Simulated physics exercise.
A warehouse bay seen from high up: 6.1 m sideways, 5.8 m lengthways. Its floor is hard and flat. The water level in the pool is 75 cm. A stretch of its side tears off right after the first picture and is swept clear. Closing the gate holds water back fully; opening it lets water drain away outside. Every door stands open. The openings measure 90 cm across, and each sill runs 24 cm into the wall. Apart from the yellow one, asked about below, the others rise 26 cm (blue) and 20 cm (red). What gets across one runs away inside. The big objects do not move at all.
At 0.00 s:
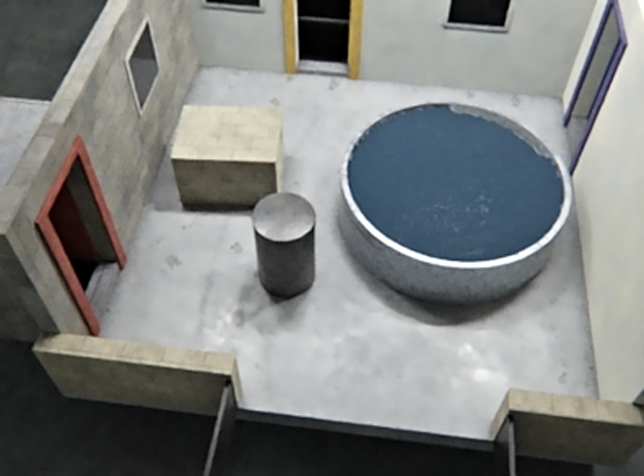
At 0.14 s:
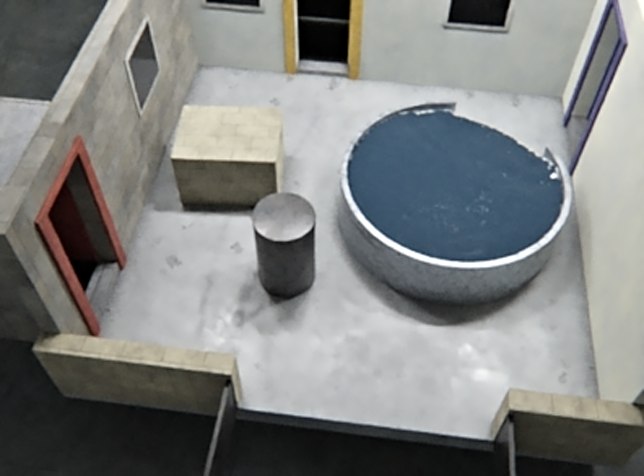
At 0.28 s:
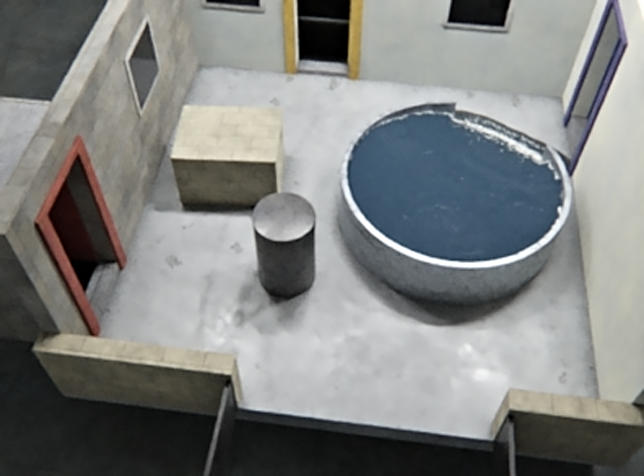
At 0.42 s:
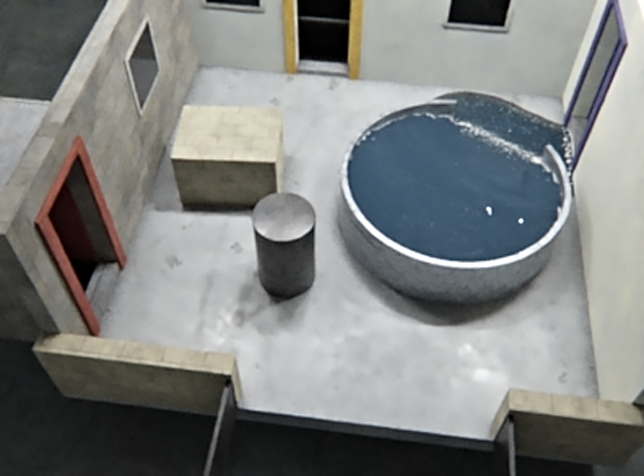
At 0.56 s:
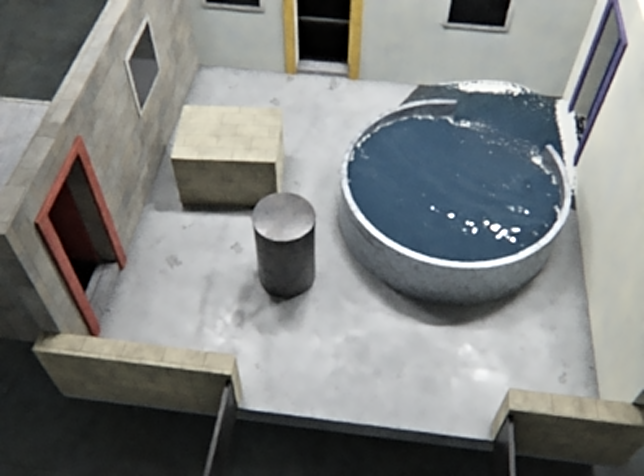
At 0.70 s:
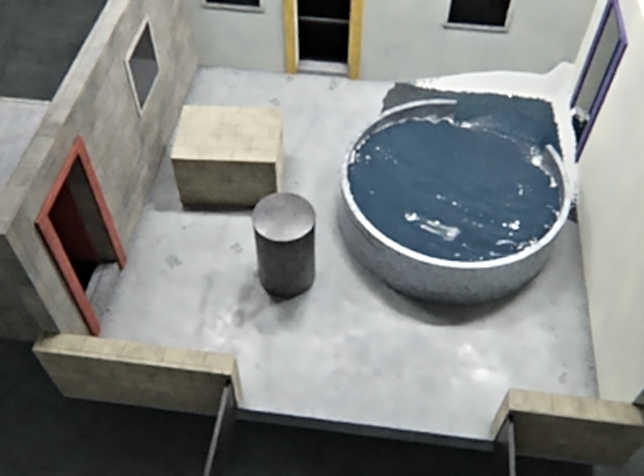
Water in a round pool pours out through a gap on its far side, spreading across the pale floor toward the back corner by the purple-framed door, while the block and dark cylinder to the left stay still.
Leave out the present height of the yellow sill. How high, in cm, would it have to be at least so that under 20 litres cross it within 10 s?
I would say at least 15 cm.
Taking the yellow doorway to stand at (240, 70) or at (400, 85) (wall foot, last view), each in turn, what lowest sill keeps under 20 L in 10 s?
About 23 and 16 cm.
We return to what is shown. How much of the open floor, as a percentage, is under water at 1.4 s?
I'd estimate about 20 percent.
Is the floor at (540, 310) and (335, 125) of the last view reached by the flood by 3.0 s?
Submerged, then submerged.
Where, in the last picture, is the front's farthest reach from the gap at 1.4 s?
(315, 76).
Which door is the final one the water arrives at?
It's the red one.
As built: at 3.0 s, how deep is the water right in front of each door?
Blue door 44 cm, red door 0 cm, yellow door 10 cm.
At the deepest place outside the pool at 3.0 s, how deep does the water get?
I'd put it near 44 cm.
After 1.4 s water covers 20 % of the floor, deepest (66 cm) near (543, 96); 2 cm at the yellow door, 0 litres in over its 10 cm sill.
After 3.0 s water covers 50 % of the floor, deepest (44 cm) near (557, 120); 10 cm at the yellow door, 0 litres in over its 10 cm sill.
After 10.0 s water covers 100 % of the floor, deepest (21 cm) near (84, 368); 17 cm at the yellow door, 72 litres in over its 10 cm sill.
At the yellow door as built, the water arrived by 1.3 s and peaked near 19 cm at 8.4 s.
Run again over the same 10 s with other heights there, 42 litres in over 12.5 cm, 9 litres over 17 cm. The limit of 20 litres is kept from about 15 cm up.
